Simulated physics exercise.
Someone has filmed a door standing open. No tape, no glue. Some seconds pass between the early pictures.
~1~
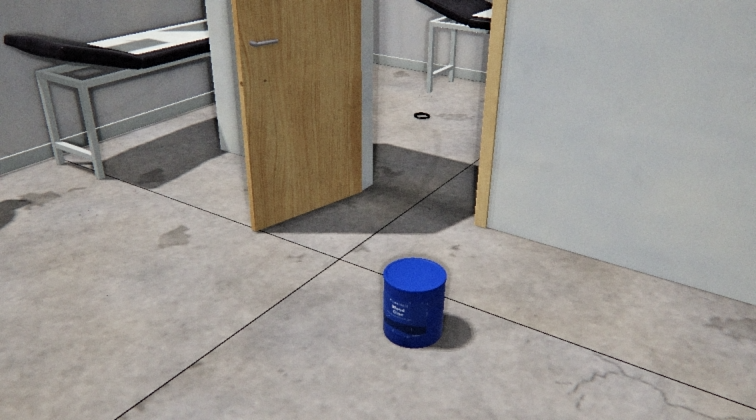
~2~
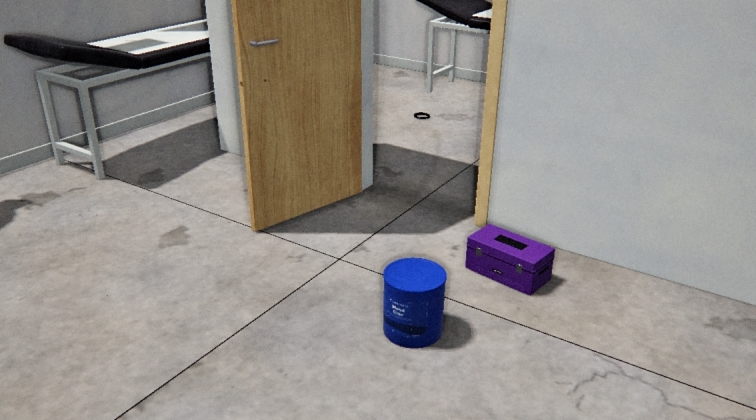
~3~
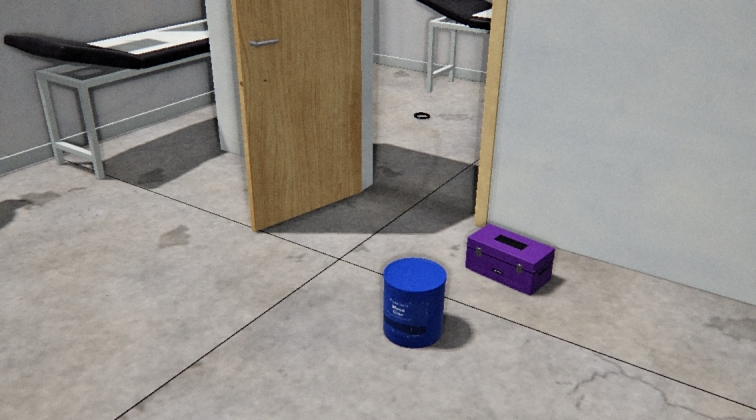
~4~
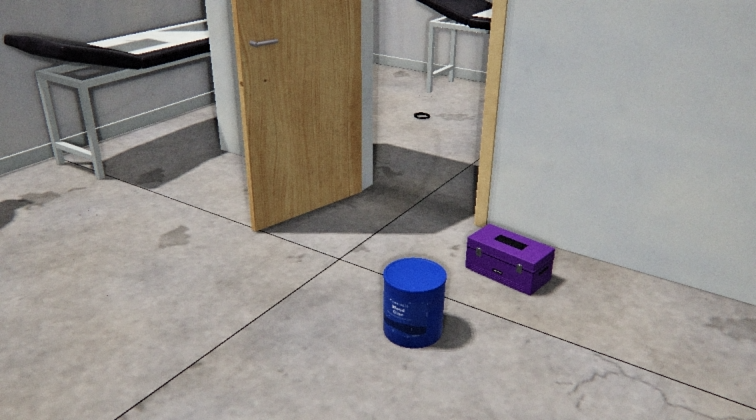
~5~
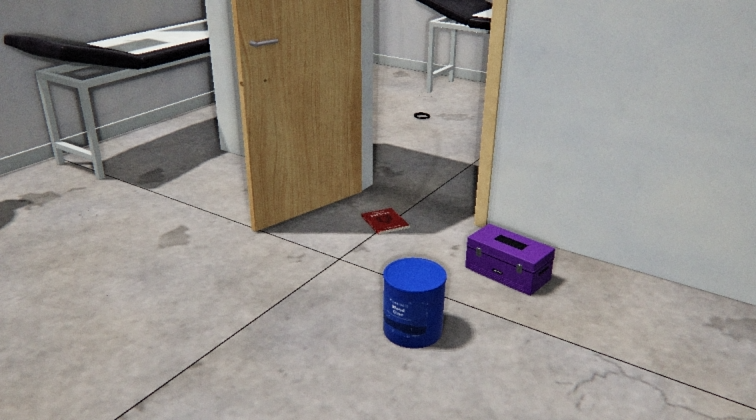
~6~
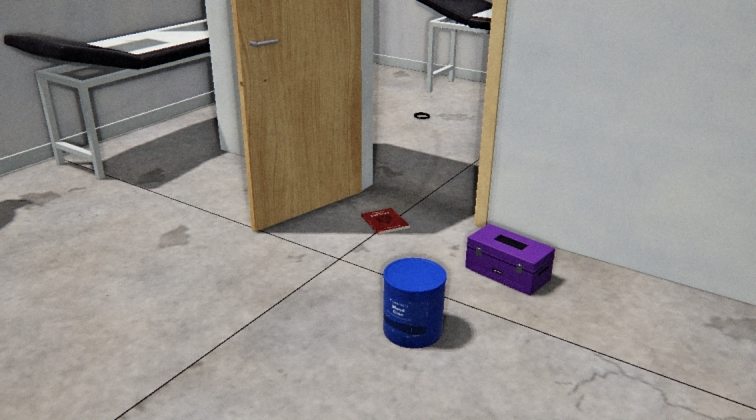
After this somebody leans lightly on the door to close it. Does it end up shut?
The door shuts.
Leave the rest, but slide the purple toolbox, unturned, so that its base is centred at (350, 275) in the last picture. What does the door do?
Then it reaches the frame.
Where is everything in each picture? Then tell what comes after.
The first picture shows door wide open and still.
The second picture shows door wide open and still; purple toolbox (509, 258); blue pail (414, 303).
The third picture shows door wide open and still; purple toolbox (509, 258); blue pail (414, 303).
The fourth picture shows door wide open and still; purple toolbox (509, 258); blue pail (414, 303).
The fifth picture shows door wide open and still; purple toolbox (509, 258); blue pail (414, 303).
The sixth picture shows door wide open and still; red book (385, 221); purple toolbox (509, 258).
Then, 0.90 s on from there, open by 62°.
Then, 1.30 s on from there, open by 32°; red book shifted about its own width near (410, 219).
Then, 1.60 s on from there, open by 10°; red book shifted about its own width near (434, 210).
In the end, open by 0°; moved from the start, red book; the other 2 unmoved. At the end, from the last picture's camera, red book near (445, 200).
